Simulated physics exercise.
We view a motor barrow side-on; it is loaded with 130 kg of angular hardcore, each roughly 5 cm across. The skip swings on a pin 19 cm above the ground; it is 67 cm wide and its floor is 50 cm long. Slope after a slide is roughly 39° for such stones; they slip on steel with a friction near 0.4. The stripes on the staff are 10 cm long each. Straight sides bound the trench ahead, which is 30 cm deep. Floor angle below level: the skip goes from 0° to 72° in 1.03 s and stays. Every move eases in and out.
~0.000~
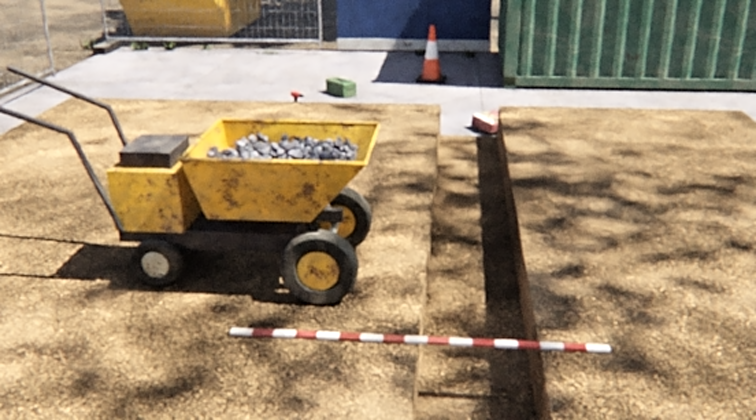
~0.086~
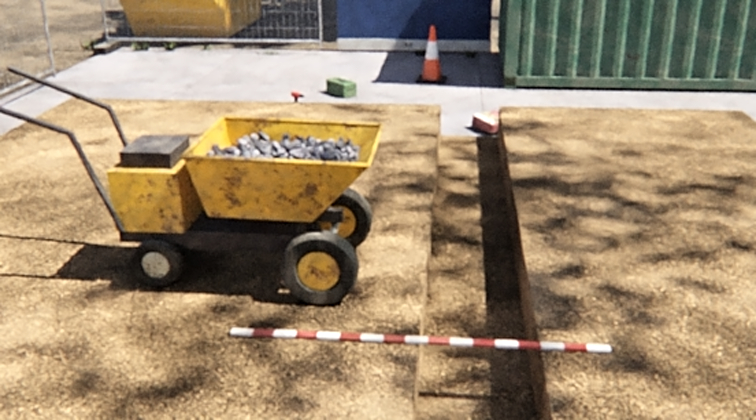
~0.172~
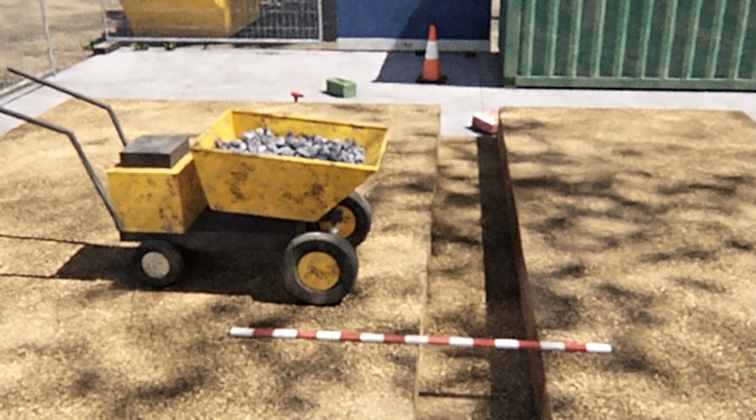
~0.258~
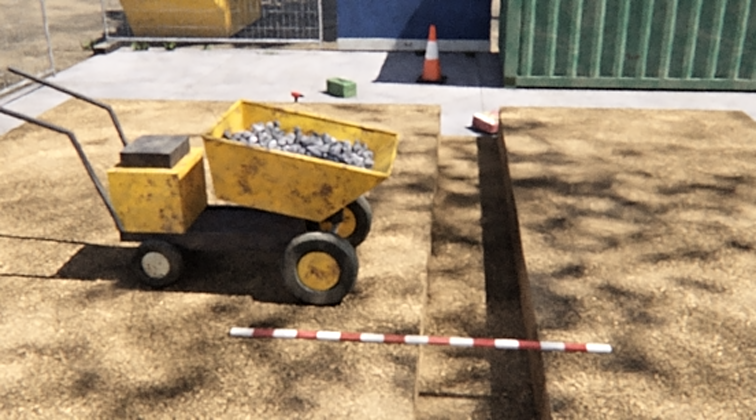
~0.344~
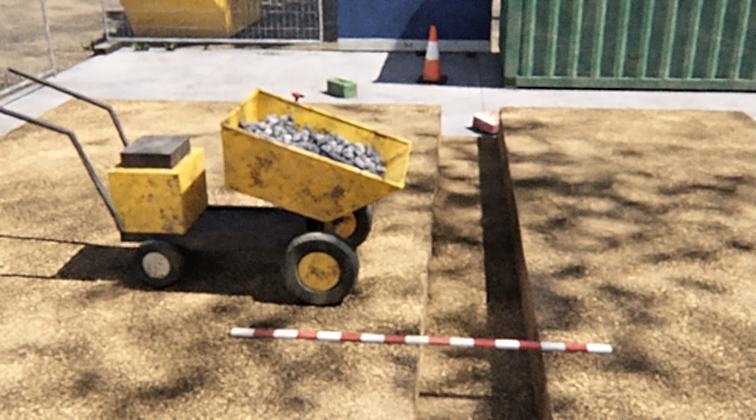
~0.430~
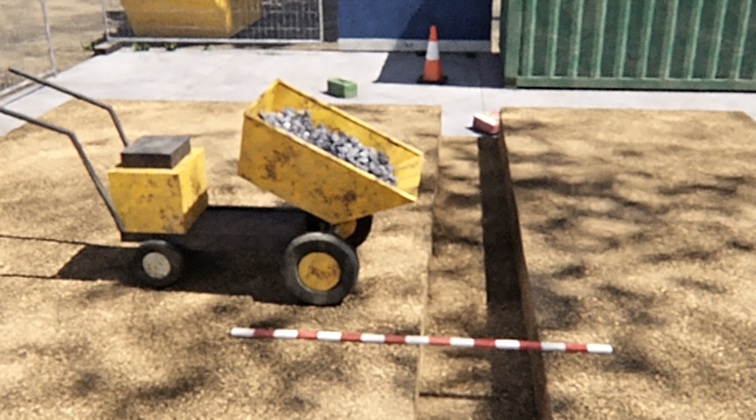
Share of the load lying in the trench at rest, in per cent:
100 per cent.
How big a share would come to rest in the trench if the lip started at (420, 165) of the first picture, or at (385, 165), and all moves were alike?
75 and 100 %.
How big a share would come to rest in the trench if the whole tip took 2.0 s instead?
100 per cent.
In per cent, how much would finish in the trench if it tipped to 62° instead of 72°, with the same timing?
Share in trench: Approx. 55%.
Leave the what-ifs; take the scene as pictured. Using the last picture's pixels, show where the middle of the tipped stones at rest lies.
Their middle ends up near (482, 318).
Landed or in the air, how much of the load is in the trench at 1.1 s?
Some 25 per cent of the load by that point.
After 0.8 s the floor is at 61°; 100 % in the skip; the foremost stones are at (435, 231).
After 1.1 s the floor is at 72°; 77 % in the skip, 23 % in the trench; the foremost stones are at (513, 332).
After 1.5 s the floor is at 72°; 35 % in the skip, 65 % in the trench; the foremost stones are at (521, 303).
After 3.4 s the floor is at 72°; 0 % in the skip, 100 % in the trench; the foremost stones are at (523, 309).
